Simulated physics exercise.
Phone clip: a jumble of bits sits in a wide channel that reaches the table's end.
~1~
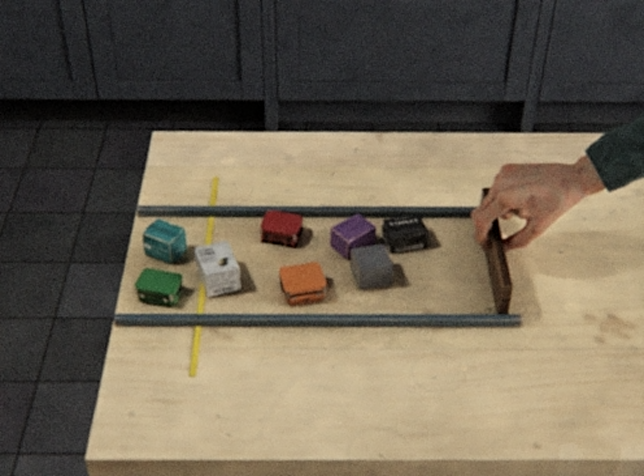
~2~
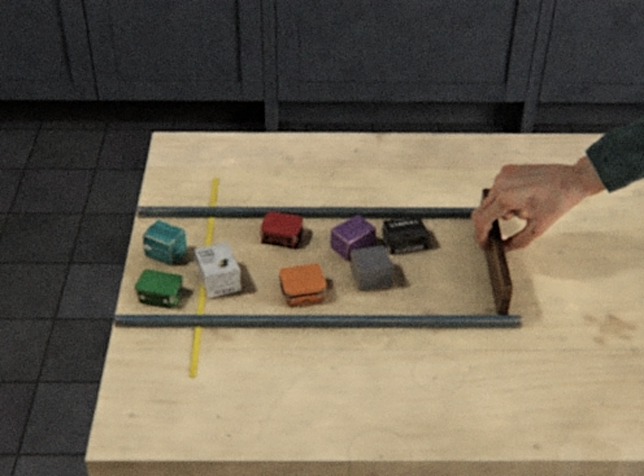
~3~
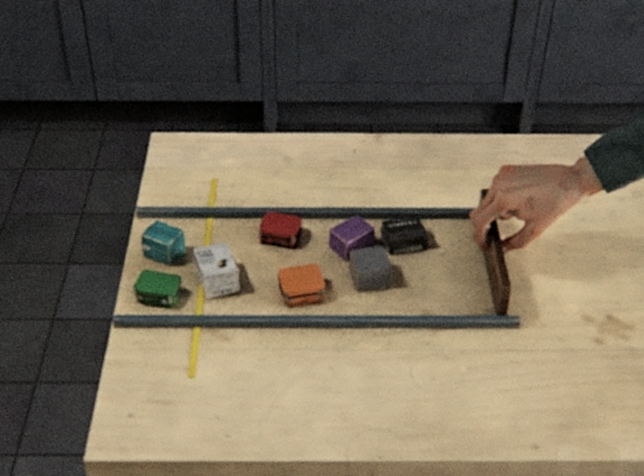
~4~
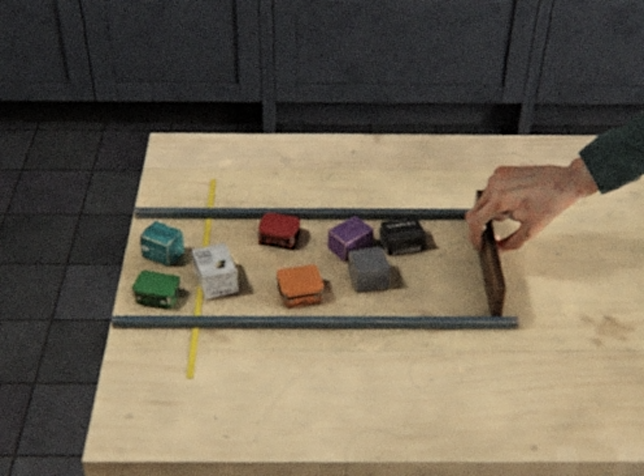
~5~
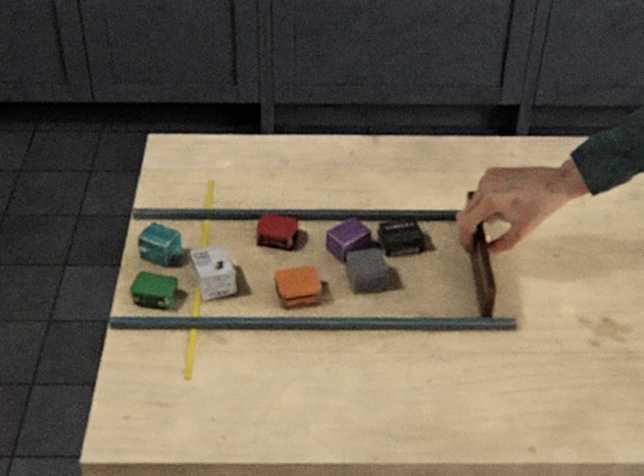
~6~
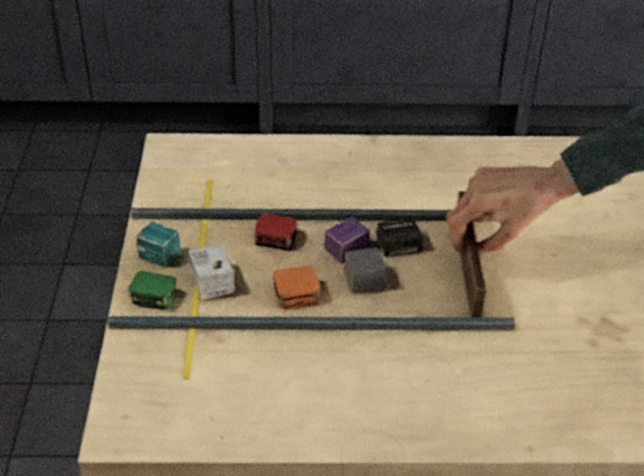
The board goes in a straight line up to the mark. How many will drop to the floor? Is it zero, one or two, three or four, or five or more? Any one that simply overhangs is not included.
I would say one or two.
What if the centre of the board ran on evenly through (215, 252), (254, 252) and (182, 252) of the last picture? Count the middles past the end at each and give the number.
0, 0 and 1.
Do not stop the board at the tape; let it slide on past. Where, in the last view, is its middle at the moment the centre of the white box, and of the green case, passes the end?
With the white box it sits around (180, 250), with the green case around (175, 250).
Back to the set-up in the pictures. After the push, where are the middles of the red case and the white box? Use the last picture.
The red case at (149, 226), the white box at (136, 275).
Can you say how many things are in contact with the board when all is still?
So the total is 3.
Soon after, none off yet; turquoise box at rest near (159, 244); green case at rest near (153, 291); white box at rest near (211, 271).
After that, none off yet; turquoise box at rest near (159, 244); green case at rest near (153, 291); white box moving near (203, 273).
In the end, the number that fall off is one or two; gone, turquoise box.
